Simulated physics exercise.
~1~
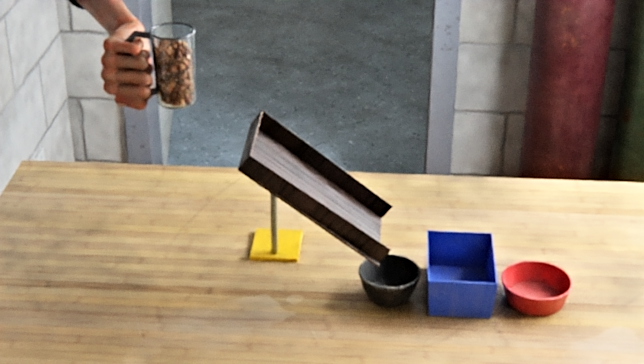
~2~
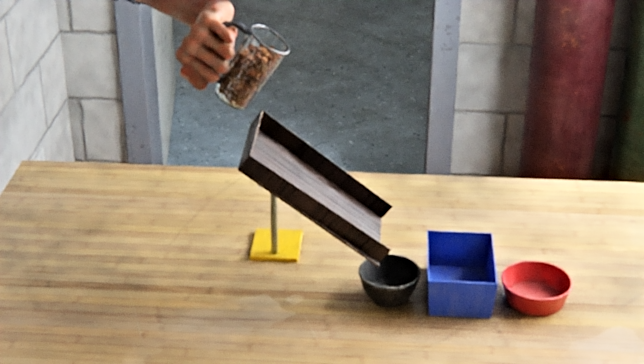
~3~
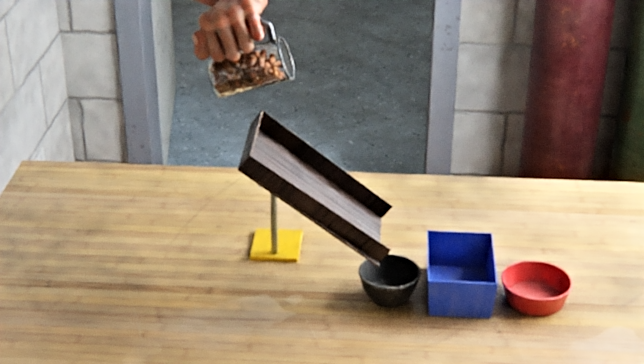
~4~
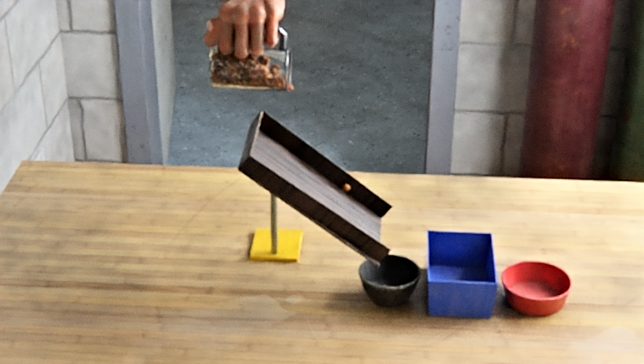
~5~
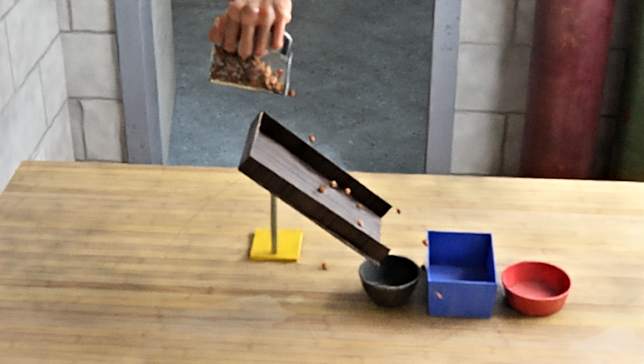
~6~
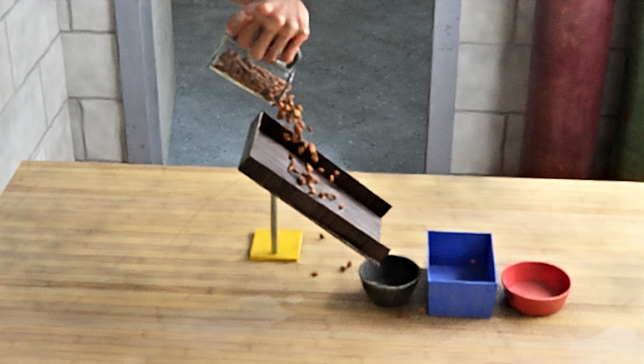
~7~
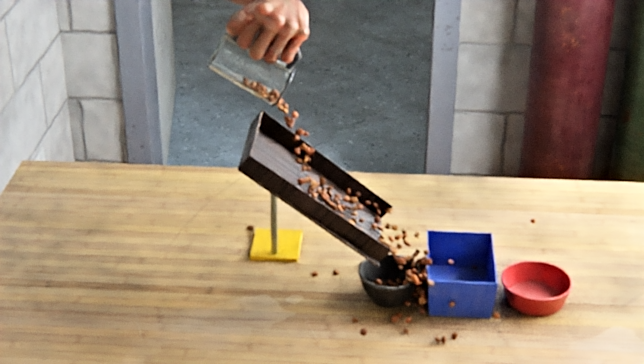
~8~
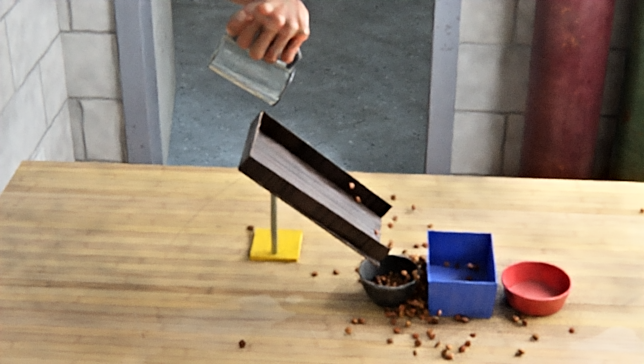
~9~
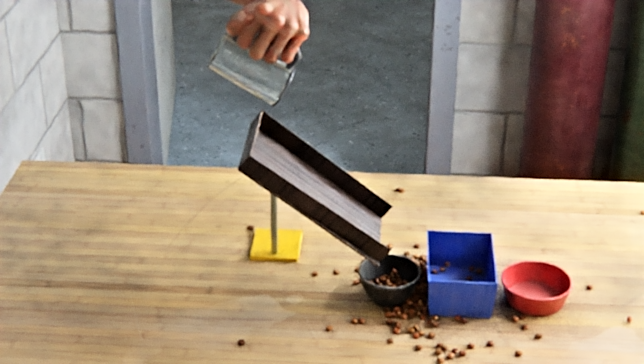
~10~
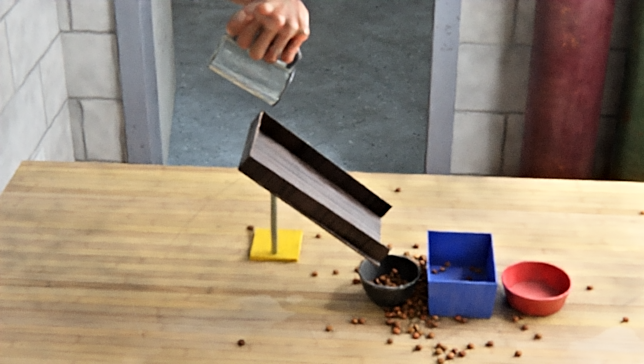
A hand holding a clear cup full of brown kibble moves right over a dark, sloping chute on a wooden table, tipping the cup as it goes. The cup turns onto its side, and a few pieces drop onto the chute and bounce off. As it tips further, the kibble pours out in a stream, slides down and spills around the black bowl and blue tin. The cup empties while the last pieces roll and scatter. Finally, most of the kibble lies on the table, with some in the black bowl, a little in the blue tin and the chute clear.
